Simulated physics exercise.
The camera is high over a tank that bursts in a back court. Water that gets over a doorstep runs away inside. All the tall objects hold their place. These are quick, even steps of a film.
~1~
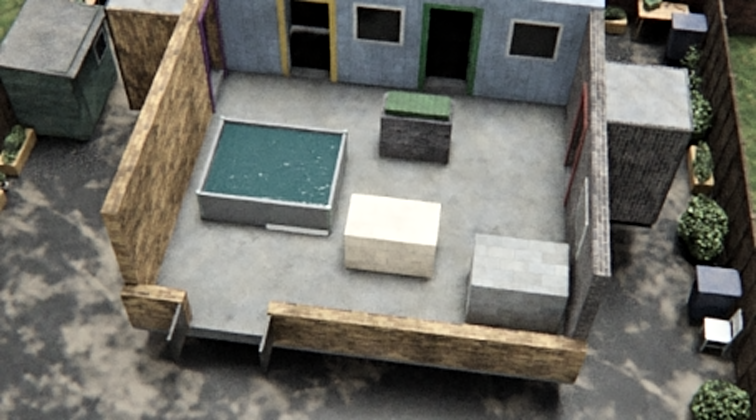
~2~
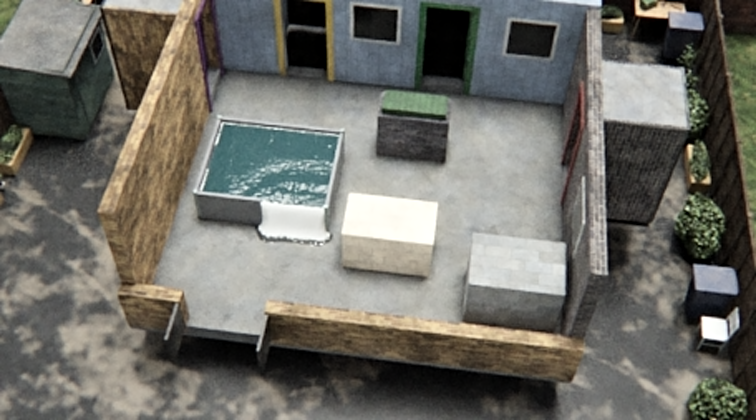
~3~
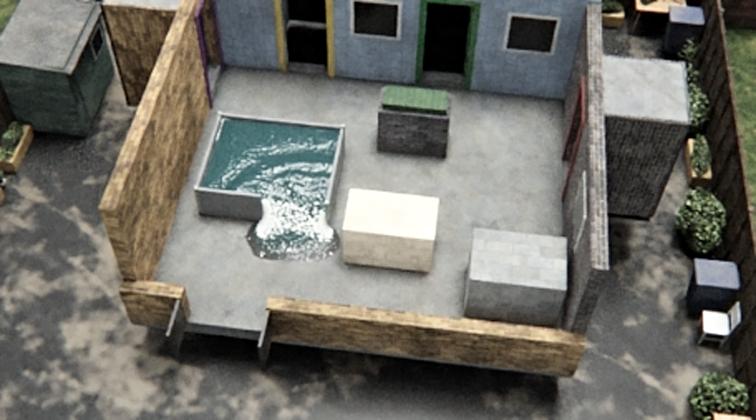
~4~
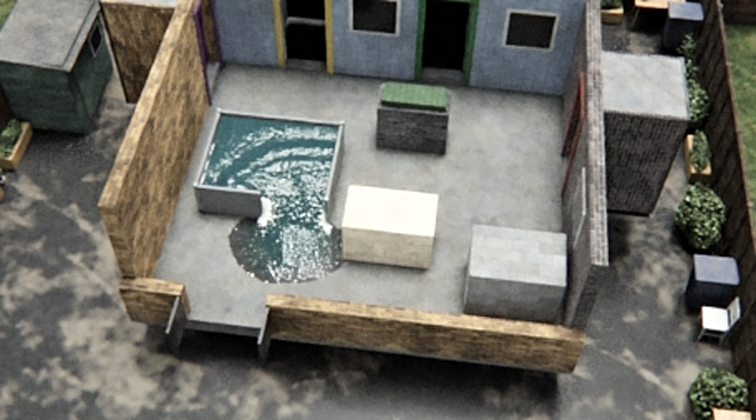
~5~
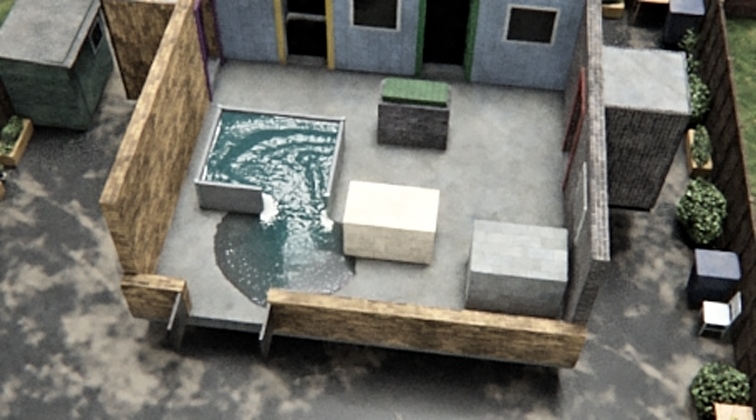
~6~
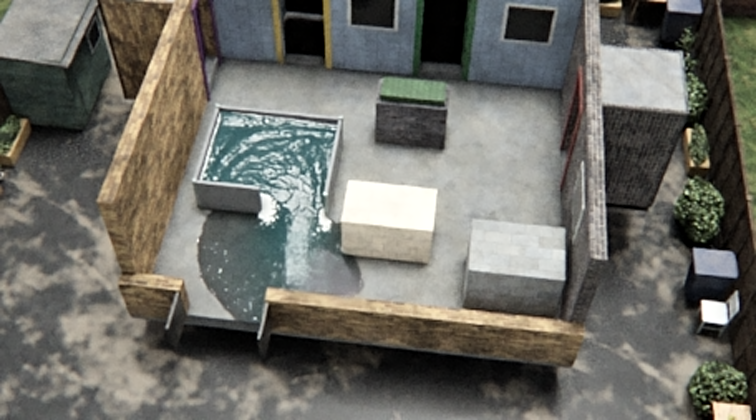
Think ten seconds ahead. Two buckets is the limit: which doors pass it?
One by one: The purple door admits no more than that; the green door admits no more than that; the yellow door admits no more than that; the red door admits no more than that.
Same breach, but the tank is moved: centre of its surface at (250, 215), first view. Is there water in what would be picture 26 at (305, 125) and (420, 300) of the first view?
In that order: Free of water, flooded.
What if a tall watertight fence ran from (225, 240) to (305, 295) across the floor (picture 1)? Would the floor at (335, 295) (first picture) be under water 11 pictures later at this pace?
Answer: Wet.
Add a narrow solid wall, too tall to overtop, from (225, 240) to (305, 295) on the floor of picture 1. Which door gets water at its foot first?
I say the red-painted one.
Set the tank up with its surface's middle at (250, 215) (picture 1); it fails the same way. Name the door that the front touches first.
First comes the red-painted one.
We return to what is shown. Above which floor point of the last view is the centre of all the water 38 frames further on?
Close to (352, 226).
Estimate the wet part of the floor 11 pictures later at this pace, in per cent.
Roughly 25 per cent.
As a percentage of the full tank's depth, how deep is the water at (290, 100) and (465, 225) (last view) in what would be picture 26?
Roughly 0 and 4 per cent, in turn.
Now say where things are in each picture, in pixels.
In the first frame, still water in the water tank at (274, 164).
In the second frame, water pours out at (294, 218) and has run to (326, 238).
In the third frame, water pours out at (295, 216) and has run to (327, 253).
In the fourth frame, water pours out at (294, 213) and has run to (262, 276).
In the fifth frame, the front is at a hidden place, out from the gap at (296, 209).
In the sixth frame, the front is at a hidden place, out from the gap at (294, 208).
A moment on, water covers 20 % of the floor; the purple door not reached, the green door not reached, the yellow door not reached, the red door not reached.
Next, water covers 25 % of the floor; the purple door not reached, the green door not reached, the yellow door not reached, the red door not reached.
Then, water covers 40 % of the floor; the purple door not reached, the green door not reached, the yellow door not reached, the red door not reached.
Later, water covers 65 % of the floor; the purple door not reached, the green door not reached, the yellow door not reached, the red door wet at the sill, nothing in.
In the end, water covers 85 % of the floor; the purple door wet at the sill, nothing in, the green door wet at the sill, nothing in, the yellow door not reached, the red door under two buckets in.
